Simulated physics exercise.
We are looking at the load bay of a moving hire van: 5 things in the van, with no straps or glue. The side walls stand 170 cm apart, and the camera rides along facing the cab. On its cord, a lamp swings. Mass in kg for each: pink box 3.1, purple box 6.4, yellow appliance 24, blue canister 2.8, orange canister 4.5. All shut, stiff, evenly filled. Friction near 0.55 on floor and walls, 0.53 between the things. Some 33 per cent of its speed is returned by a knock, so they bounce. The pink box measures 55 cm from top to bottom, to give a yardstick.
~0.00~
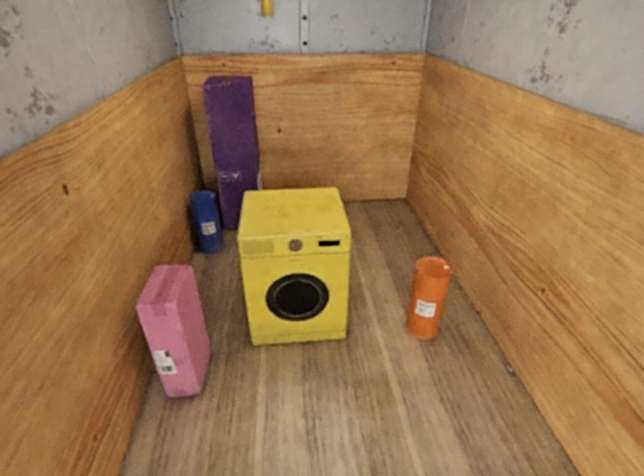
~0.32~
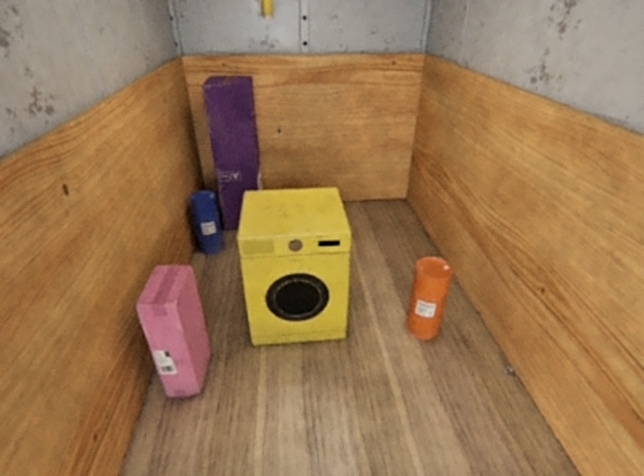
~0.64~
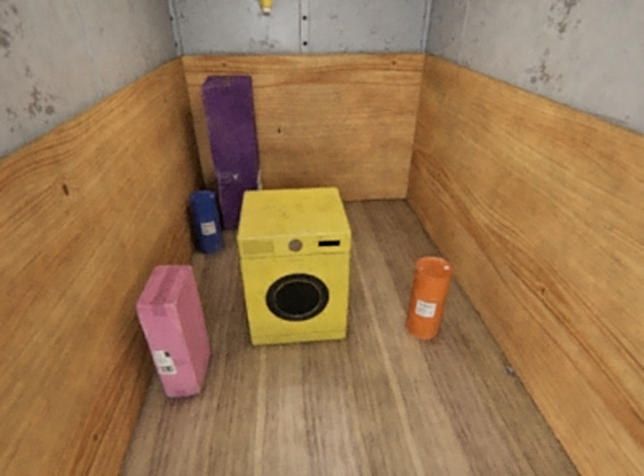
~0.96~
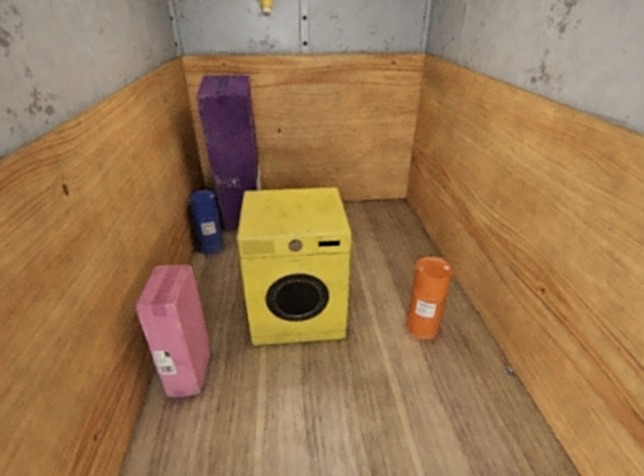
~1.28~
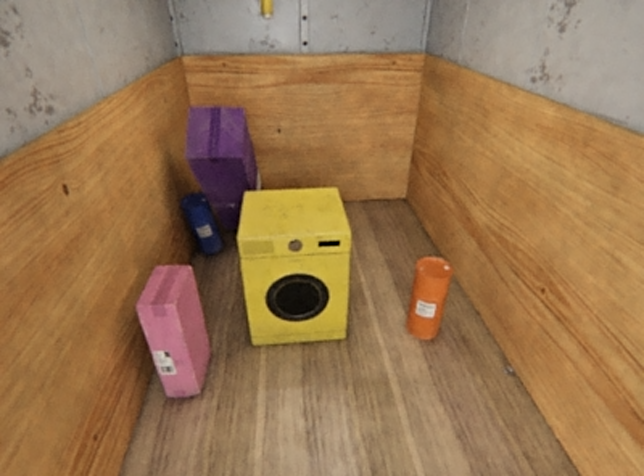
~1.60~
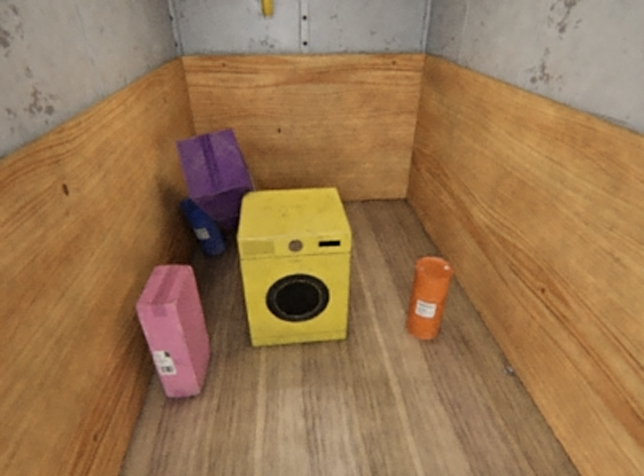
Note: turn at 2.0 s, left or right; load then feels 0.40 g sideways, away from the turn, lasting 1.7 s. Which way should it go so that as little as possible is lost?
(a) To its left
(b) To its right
Answer: B.
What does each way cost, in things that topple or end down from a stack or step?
Results - left: 3, right: 1.
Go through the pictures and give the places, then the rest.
The first picture shows smooth; pink box (179, 333); purple box (238, 157).
The second picture shows push 0.30 g backwards; orange canister (428, 299); yellow appliance (295, 265).
The third picture shows push 0.34 g backwards; purple box (237, 157) 2 cm from its spot; blue canister (207, 223).
The fourth picture shows push 0.34 g backwards; purple box (236, 160) tilted 11°; yellow appliance (295, 265).
The fifth picture shows smooth; purple box (233, 179) tilted 39°; orange canister (428, 299).
The sixth picture shows smooth; pink box (179, 333); purple box (230, 190) tilted 50°.
Turning left. By 2.70 s, push 0.40 g right; purple box tilted 48° near (258, 188); pink box tilted 37° near (222, 333); blue canister tilted 11°.
By 3.20 s, push 0.40 g right; pink box on its side near (323, 362); purple box tilted 53° near (289, 187); blue canister tilted 33°.
By 3.60 s, push 0.16 g right; pink box on its side near (341, 361); purple box on its side near (353, 212); blue canister on its side.
When it is over (5.7 s), lying over in the van, pink box, purple box and blue canister; the other 2 within 15 cm of the start. End places, in pixels of the last picture, pink box near (341, 361), purple box near (352, 208).
Turning right instead, purple box tipped over or down from a stack or step, 1 of 5 in all.
